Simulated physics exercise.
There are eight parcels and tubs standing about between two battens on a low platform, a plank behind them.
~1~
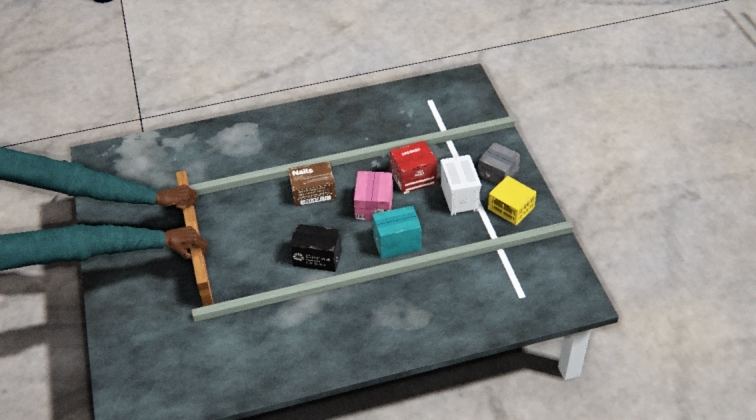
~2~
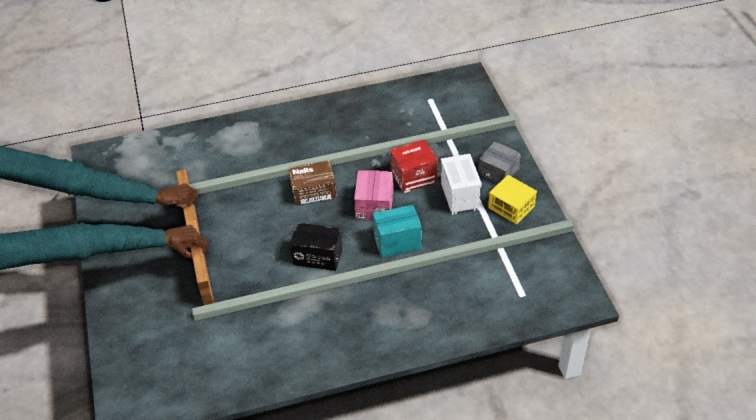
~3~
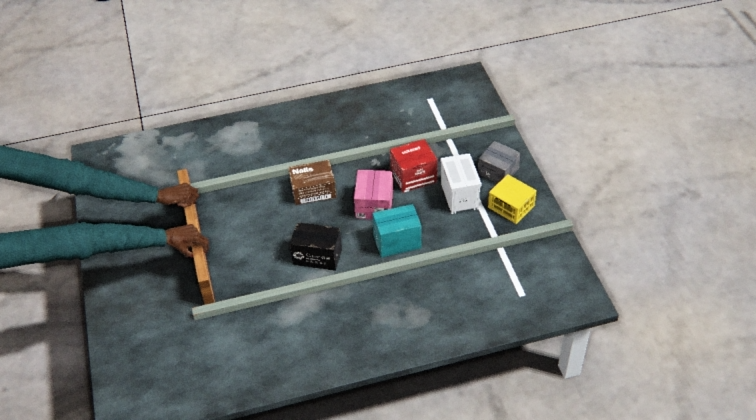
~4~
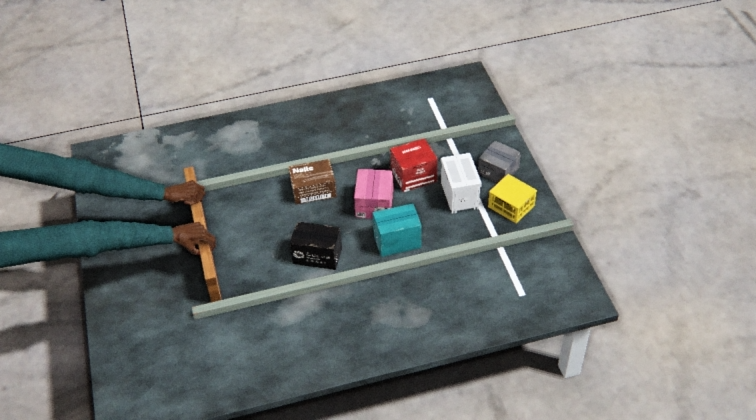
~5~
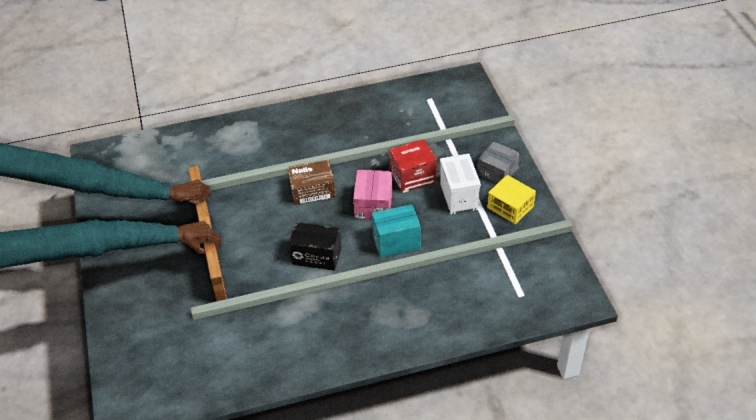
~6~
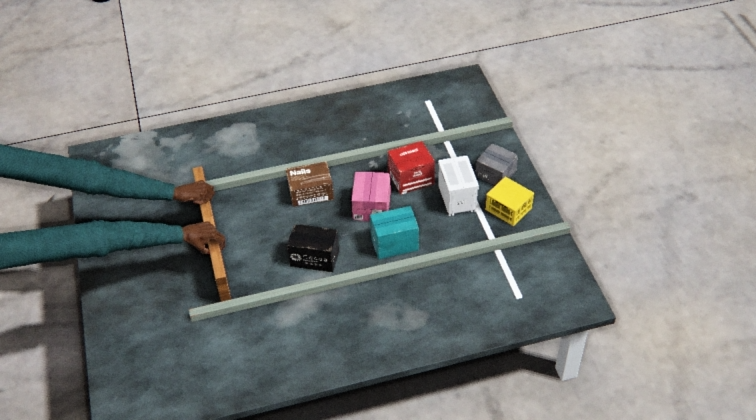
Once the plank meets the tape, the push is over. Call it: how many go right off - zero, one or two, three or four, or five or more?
One or two go off.
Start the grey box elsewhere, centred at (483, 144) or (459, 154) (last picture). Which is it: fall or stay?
Going in order, the first time it ends up below and the second time it ends up below.
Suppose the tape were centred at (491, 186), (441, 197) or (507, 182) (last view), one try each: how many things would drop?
Taken one after another, the numbers are 5, 0 and 5.
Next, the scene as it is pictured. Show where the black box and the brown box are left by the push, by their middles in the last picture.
Roughly at (500, 198) and at (471, 142), in that order.
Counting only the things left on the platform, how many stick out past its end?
3 is the number.
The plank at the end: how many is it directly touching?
The count comes out at 3.
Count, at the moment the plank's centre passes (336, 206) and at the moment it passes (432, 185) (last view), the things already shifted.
Counting first: 4, next 8.
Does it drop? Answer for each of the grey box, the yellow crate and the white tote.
Here is how it goes: The grey box ends up below, the yellow crate ends up below, the white tote remains aboard.
Soon after, none off yet; grey box at rest near (497, 166); yellow crate at rest near (509, 201); white tote at rest near (458, 186).
In the end, the number that fall off is one or two; gone, yellow crate and grey box.
